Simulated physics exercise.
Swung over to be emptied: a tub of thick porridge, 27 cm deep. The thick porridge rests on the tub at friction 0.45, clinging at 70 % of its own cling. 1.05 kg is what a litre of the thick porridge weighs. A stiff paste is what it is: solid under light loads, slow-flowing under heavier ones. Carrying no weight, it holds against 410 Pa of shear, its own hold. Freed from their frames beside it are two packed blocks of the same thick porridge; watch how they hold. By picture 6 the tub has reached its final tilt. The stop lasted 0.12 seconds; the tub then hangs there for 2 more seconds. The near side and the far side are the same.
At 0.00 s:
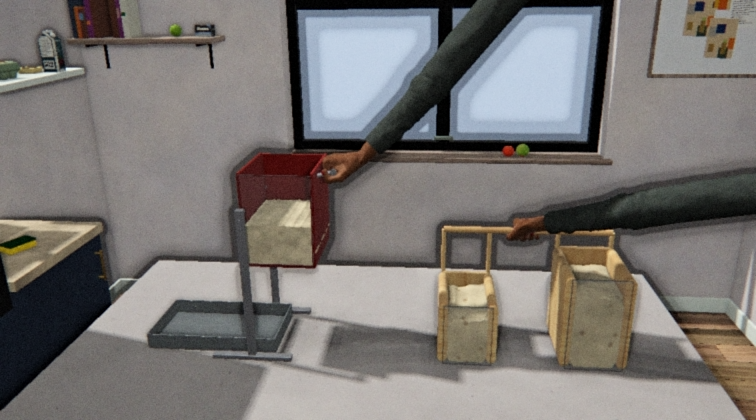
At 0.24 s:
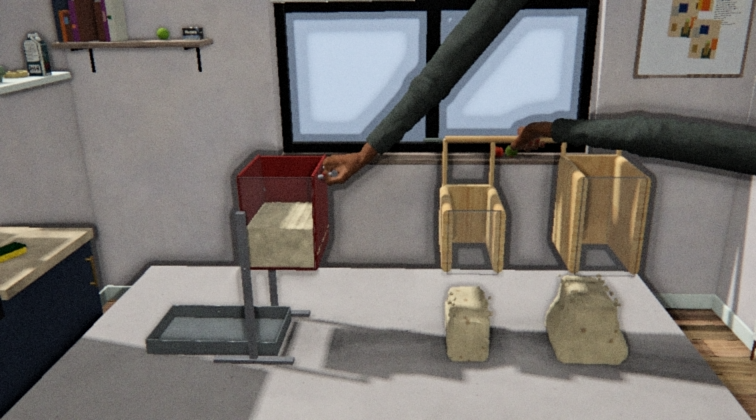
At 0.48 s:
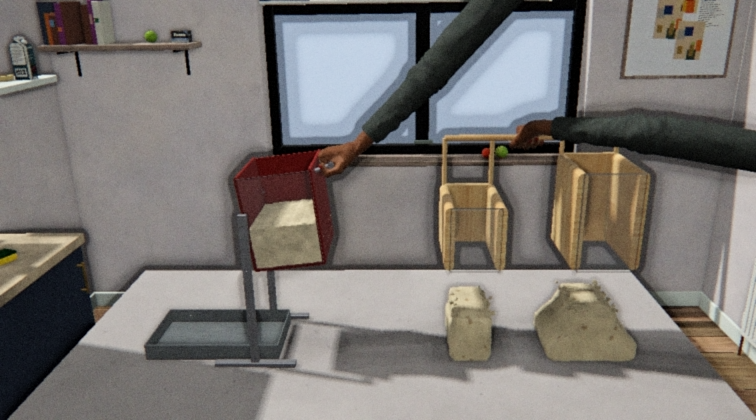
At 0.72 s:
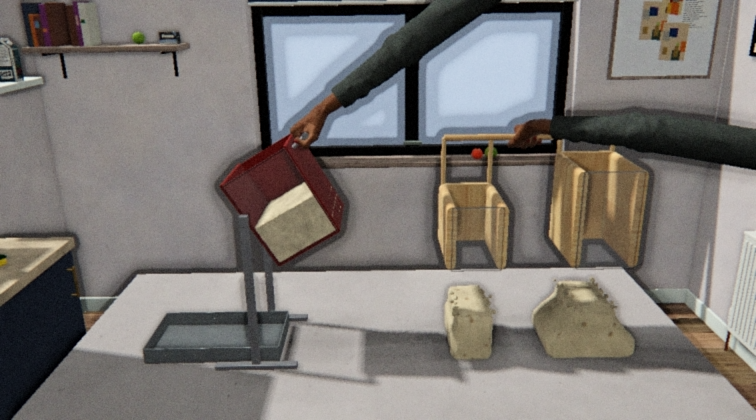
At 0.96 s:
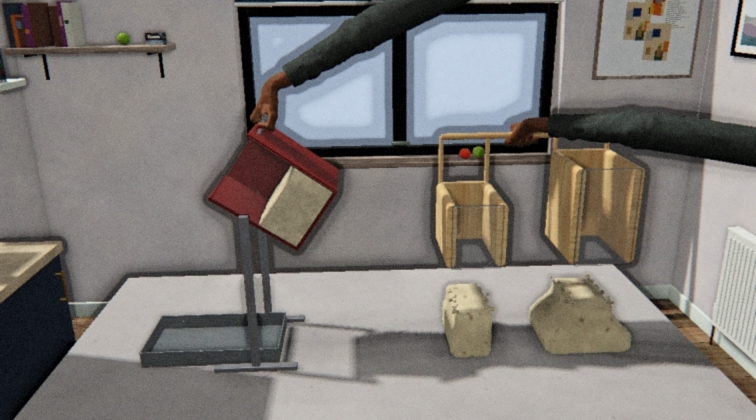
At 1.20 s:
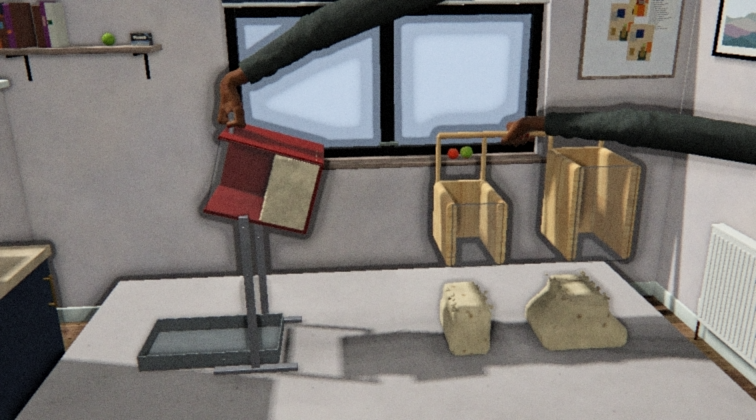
At the start, one hand holds a red tub of thick porridge on a stand while another grips wooden moulds around two pale blocks. The moulds lift clear, and the larger right block slumps lower and wider. Then the first hand swings the tub over steeply, the porridge staying inside.
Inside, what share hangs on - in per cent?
I would say around 100 per cent.
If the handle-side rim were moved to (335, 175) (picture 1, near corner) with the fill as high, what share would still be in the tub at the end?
100 %.
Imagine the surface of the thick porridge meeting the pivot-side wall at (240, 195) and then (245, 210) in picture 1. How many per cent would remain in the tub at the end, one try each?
100 %, then 100 %.
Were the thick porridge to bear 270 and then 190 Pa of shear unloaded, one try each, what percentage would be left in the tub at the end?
Result: 100 % for the first case, 100 % for the second.
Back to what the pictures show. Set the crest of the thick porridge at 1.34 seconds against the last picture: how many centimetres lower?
I reckon it's close to 0 cm.
After 1.34 s, the tub is at 74 degrees and holds 100 %.
After 1.51 s, the tub is at 74 degrees and holds 100 %.
After 1.68 s, the tub is at 74 degrees and holds 100 %.
After 1.85 s, the tub is at 74 degrees and holds 100 %.
After 3.20 s, at the end, the tub is at 74 degrees and holds 100 %.
